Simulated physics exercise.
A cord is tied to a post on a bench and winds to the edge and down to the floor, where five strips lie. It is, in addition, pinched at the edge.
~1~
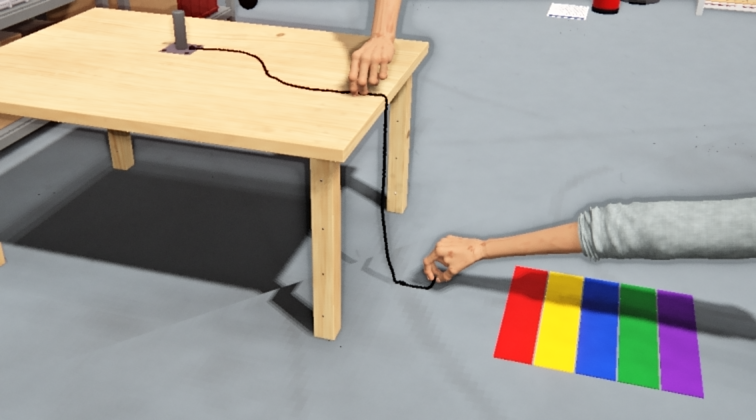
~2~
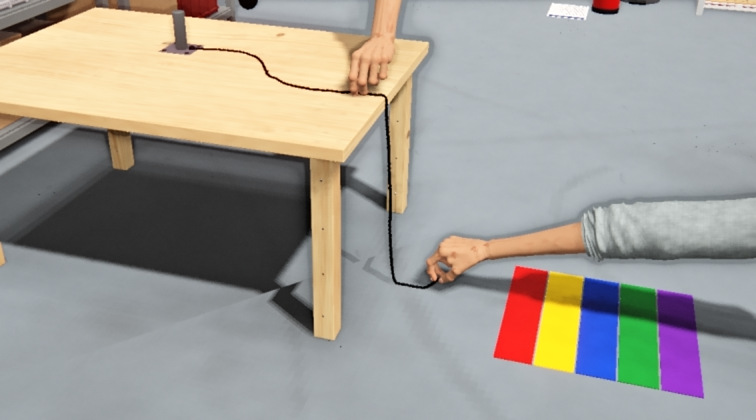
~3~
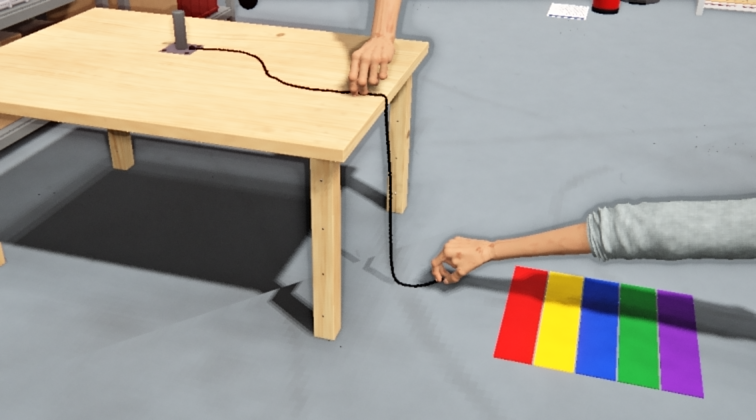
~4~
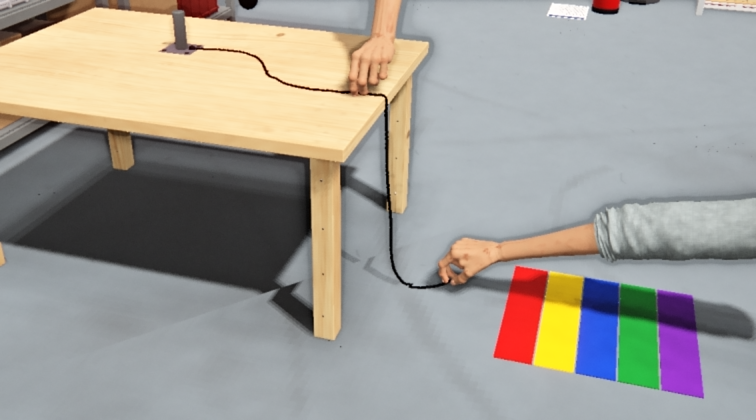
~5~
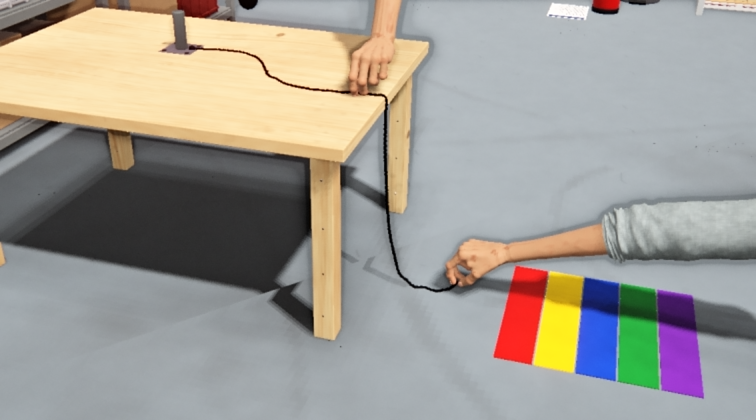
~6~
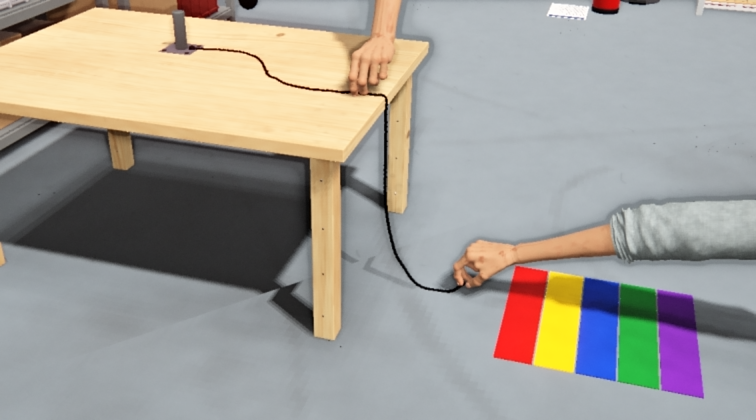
A hand slowly draws the cord's lower end rightward while another pinches it at the table's edge.
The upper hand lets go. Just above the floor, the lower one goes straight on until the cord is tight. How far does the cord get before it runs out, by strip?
As far as the blue strip.
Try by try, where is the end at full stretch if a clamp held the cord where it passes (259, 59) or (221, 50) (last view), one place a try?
Respectively, (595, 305) and (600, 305).
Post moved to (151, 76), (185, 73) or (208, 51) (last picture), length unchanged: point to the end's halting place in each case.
The first try gives about (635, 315), the second about (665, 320) and the third about (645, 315).
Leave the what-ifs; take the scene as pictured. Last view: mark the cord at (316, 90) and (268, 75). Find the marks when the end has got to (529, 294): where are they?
One is near (352, 86), the other near (296, 74).
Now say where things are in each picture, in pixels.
In the first picture, end (435, 278); red (516, 342); yellow (556, 349); blue (597, 357); green (638, 365); purple (681, 373).
In the second picture, end (438, 278); cord through (226, 50) (265, 70) (316, 90) (386, 117) (390, 198) (392, 267).
In the third picture, end (443, 279).
In the fourth picture, end (450, 280); cord through (226, 50) (265, 70) (316, 90) (386, 117) (389, 198) (393, 267).
In the fifth picture, end (457, 282).
In the sixth picture, end (465, 283); cord through (226, 50) (265, 70) (316, 90) (386, 117) (385, 197) (403, 266).
Soon after, end near (528, 294); over red.
After that, end near (576, 302); over yellow.
At the stop, end near (605, 307); over blue. The end stops over the blue strip.
